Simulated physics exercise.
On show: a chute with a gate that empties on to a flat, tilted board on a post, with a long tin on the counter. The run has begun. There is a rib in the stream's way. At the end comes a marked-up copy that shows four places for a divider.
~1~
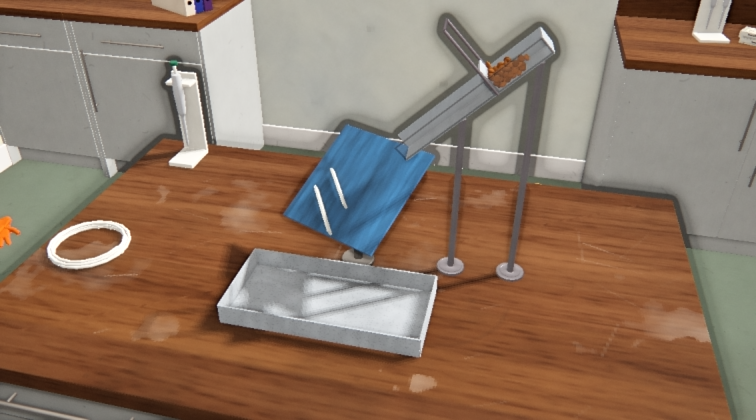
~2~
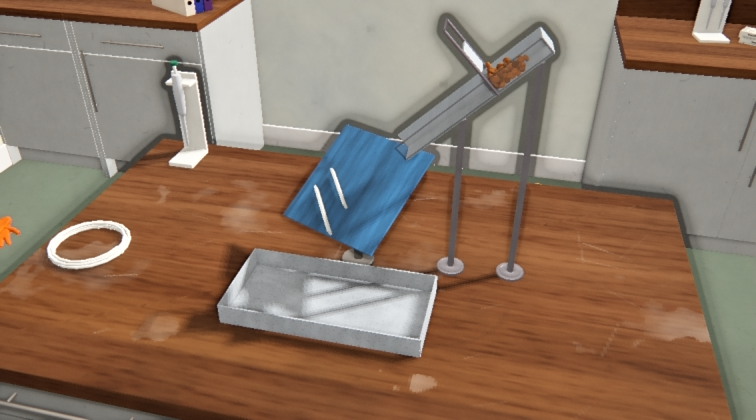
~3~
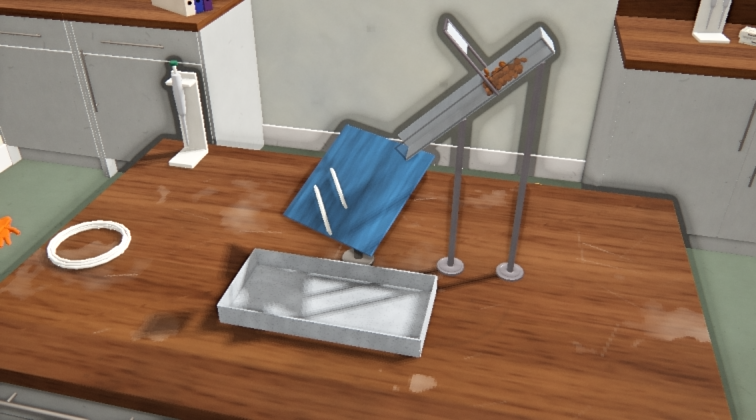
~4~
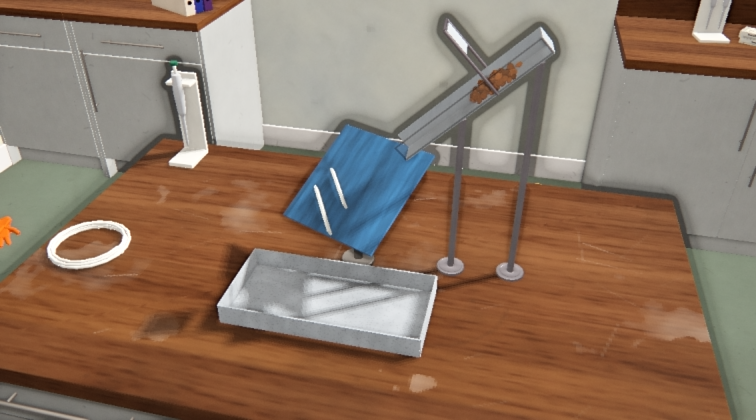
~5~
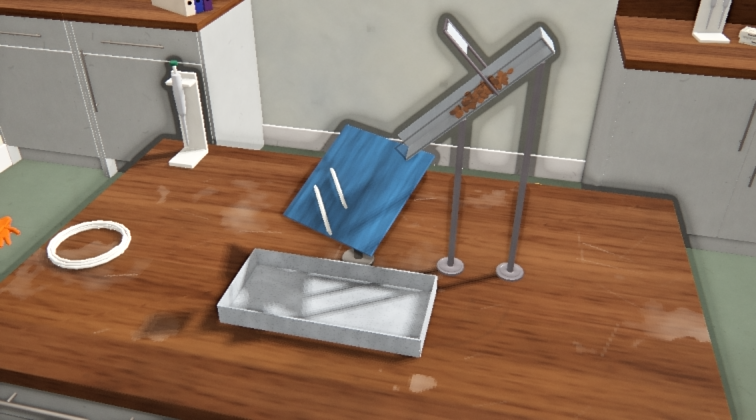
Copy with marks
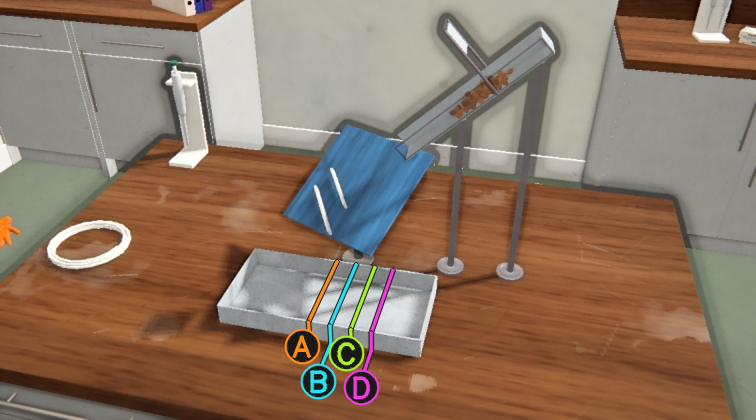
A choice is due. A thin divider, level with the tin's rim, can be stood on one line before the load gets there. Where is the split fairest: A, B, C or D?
Go for A.
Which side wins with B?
The left side.
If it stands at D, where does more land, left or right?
Left.
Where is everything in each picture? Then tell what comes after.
The first picture shows load behind the gate (507, 69), bits of cat kibble; lip of the chute (408, 154), sloping fairly steeply.
The second picture shows middle of the board (357, 185), tilted fairly steeply; middle of its low edge (324, 234); of its high edge (389, 139).
The third picture shows front corners of the tin (218, 305) and (420, 340), empty; front of the load (487, 88).
The fourth picture shows middle of the load (495, 81); its front (473, 98), roughly a quarter of the way to the lip; rib from (331, 168) to (343, 204); rib from (315, 186) to (328, 231).
The fifth picture shows middle of the load (482, 94); its front (454, 112), roughly half of the way to the lip.
On the marked copy, line A crosses the front rim at (308, 321); line B crosses the front rim at (330, 325); line C crosses the front rim at (351, 328); line D crosses the front rim at (371, 332).
With A, of what is caught, roughly a third on the left of the divider, roughly two thirds on the right.
With B, of what is caught, almost all on the left of the divider, about a tenth on the right.
With C, of what is caught, every piece on the left of the divider, not one piece on the right.
With D, of what is caught, every piece on the left of the divider, not one piece on the right.
